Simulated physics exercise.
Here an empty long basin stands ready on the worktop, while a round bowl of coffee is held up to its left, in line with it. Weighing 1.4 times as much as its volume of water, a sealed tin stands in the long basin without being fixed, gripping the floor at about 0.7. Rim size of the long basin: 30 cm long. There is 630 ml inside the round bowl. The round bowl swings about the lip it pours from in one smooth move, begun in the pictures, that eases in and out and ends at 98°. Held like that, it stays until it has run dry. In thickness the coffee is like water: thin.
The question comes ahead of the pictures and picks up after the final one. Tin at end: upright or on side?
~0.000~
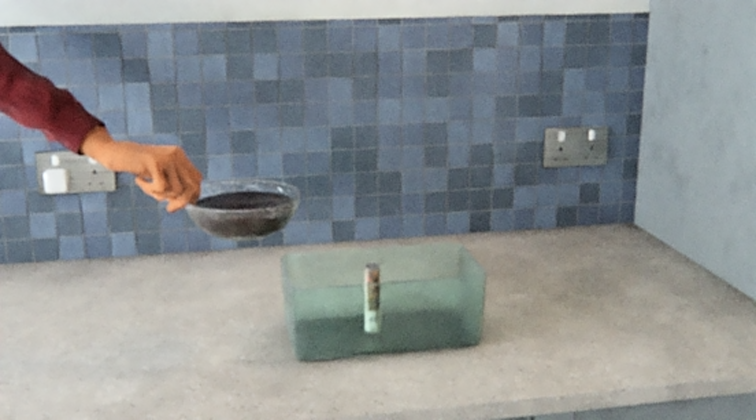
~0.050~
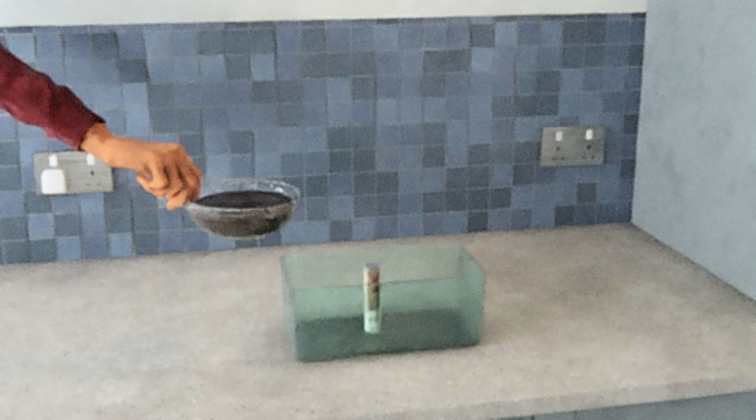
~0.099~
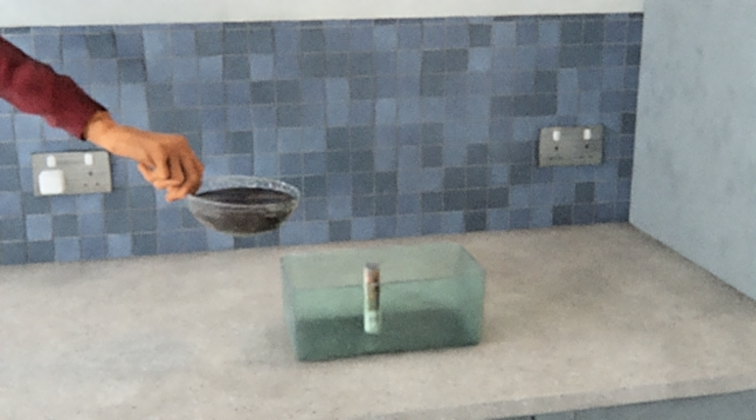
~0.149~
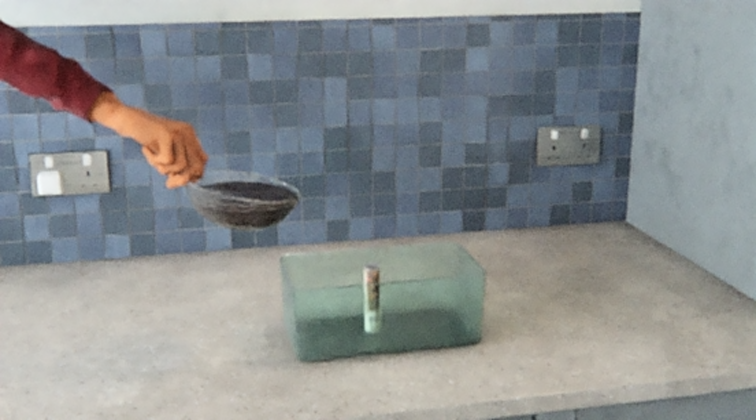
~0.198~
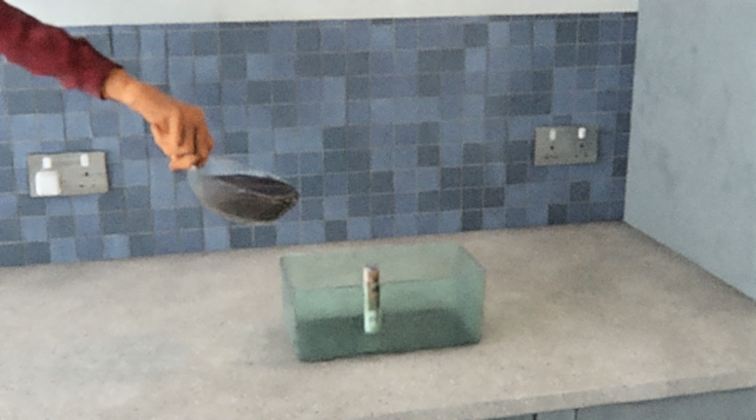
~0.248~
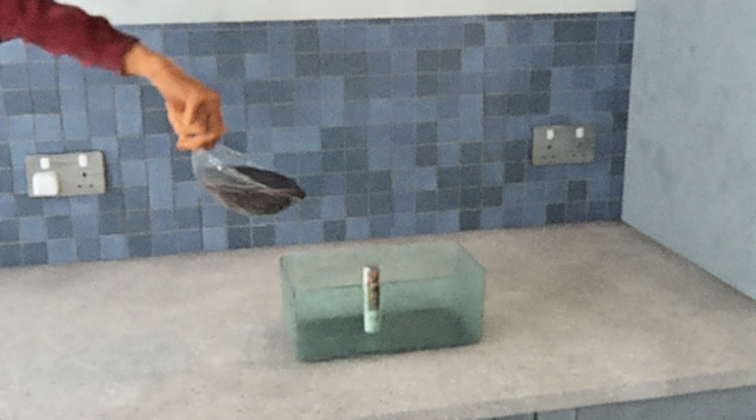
Watch, it's going to keep its feet.
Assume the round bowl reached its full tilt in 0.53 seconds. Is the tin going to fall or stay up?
Holds steady.
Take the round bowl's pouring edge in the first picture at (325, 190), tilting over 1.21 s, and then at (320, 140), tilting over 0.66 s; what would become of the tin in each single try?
Try 1: Still standing; try 2: Tipped over.
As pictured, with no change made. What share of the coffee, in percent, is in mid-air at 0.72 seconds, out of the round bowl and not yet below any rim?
Near 3 percent.
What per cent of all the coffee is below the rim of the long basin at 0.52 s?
About 20 per cent.
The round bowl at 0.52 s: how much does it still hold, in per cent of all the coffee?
Roughly 12 per cent.
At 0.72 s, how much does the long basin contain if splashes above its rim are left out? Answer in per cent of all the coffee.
98 %, more or less.
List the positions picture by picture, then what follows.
In the first frame, it leans 0°; its right rim is at (300, 193); the coffee meets the walls at (189, 206) and (296, 201); the long basin's rim runs from (286, 273) to (473, 259); the tin's top is at (372, 269).
In the second frame, it leans 1°; its right rim is at (300, 193); the coffee meets the walls at (188, 206) and (295, 200).
In the third frame, it leans 5°; its right rim is at (300, 194); the coffee meets the walls at (189, 201) and (296, 197).
In the fourth frame, it leans 12°; its right rim is at (299, 194); the coffee meets the walls at (190, 193) and (296, 194).
In the fifth frame, it leans 20°; its right rim is at (299, 194); the coffee meets the walls at (191, 183) and (298, 188).
In the sixth frame, it leans 30°; its right rim is at (299, 194); the coffee meets the walls at (197, 172) and (286, 181); 5 per cent is over the edge.
Then, 0.52 s in, the tilt is 88° and 11 per cent is still to pour; the tin stands where it began.
Then, 0.72 s in, the tilt is 98° and 0 per cent is still to pour; the tin stands where it began.
Then, 0.93 s in, the tilt is 98° and 0 per cent is still to pour; the tin stands where it began.
Then, 1.16 s in, the tilt is 98° and 0 per cent is still to pour; the tin stands where it began.
Finally, the tin stands where it began.
